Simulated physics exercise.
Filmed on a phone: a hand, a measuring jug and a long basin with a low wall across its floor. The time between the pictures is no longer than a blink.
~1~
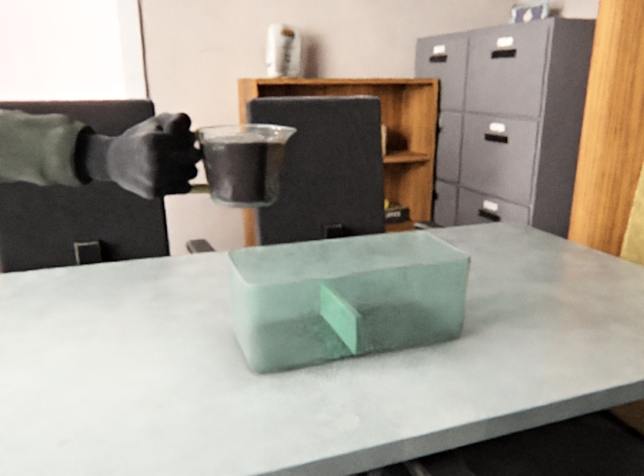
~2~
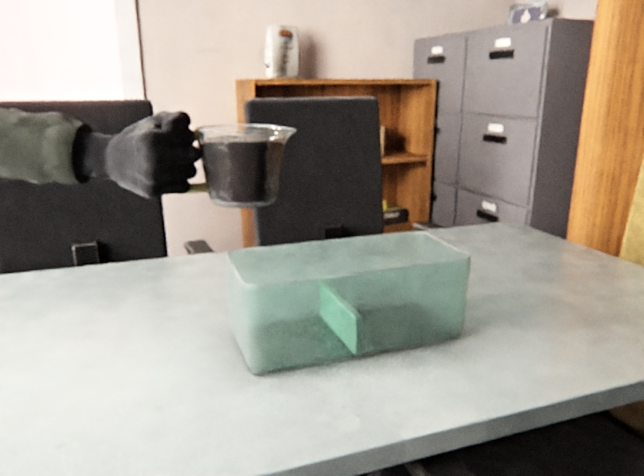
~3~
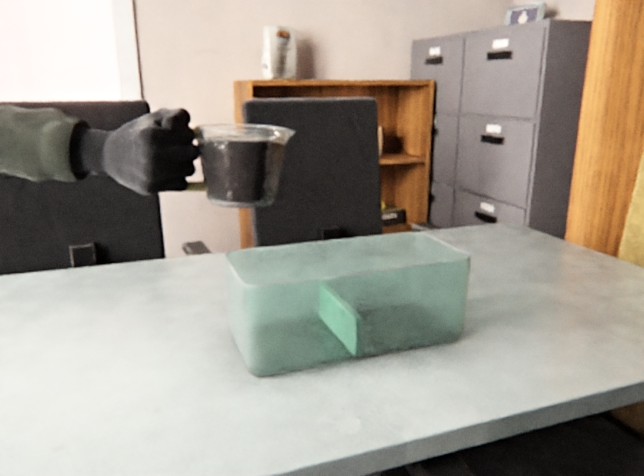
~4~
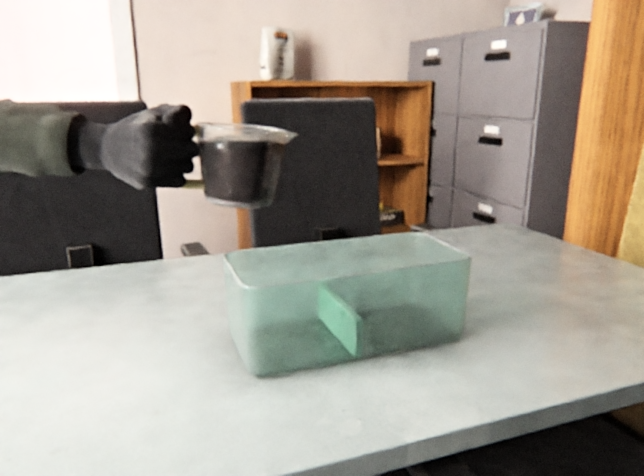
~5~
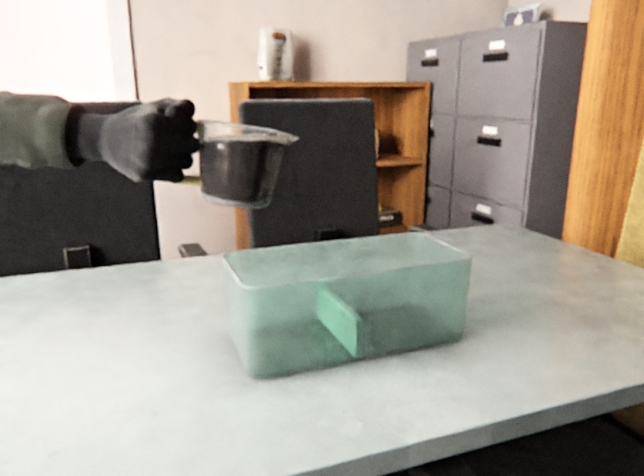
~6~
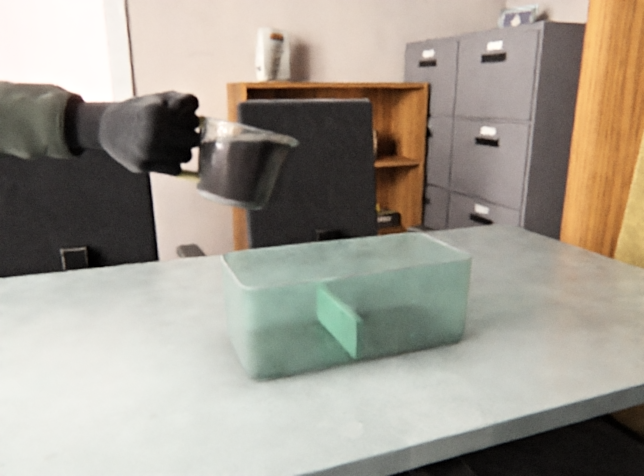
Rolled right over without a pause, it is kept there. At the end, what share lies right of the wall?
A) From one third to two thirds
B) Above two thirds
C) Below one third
From one third to two thirds.
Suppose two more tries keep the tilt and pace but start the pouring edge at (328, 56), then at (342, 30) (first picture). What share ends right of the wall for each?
First place gives some 90 %, second place some 90 %.
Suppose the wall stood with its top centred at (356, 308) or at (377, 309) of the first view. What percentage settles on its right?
Well, it's close to 15 per cent for the first one, then 10 per cent for the other.
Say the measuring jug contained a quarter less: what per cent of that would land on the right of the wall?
I'd put it at some 30 %.
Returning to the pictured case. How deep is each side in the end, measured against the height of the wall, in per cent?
Once it settles, the left reaches around 20 and the right around 20.
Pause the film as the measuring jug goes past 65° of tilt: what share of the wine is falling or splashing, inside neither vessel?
I'd put it at roughly 20 percent of it.
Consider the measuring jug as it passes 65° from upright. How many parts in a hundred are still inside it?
It still holds around 60 per cent there.
A moment on, the measuring jug is tipped part way and 61 per cent is still to pour, 4 is left of the wall and 14 right of it.
Next, the measuring jug is tipped on its side and 10 per cent is still to pour, 33 is left of the wall and 47 right of it.
Then the measuring jug is tipped right over and 0 per cent is still to pour, 50 is left of the wall and 48 right of it.
Later the measuring jug is tipped right over and 0 per cent is still to pour, 51 is left of the wall and 49 right of it.
Finally, 51 per cent lies left of the wall, 48 right of it and 1 outside.
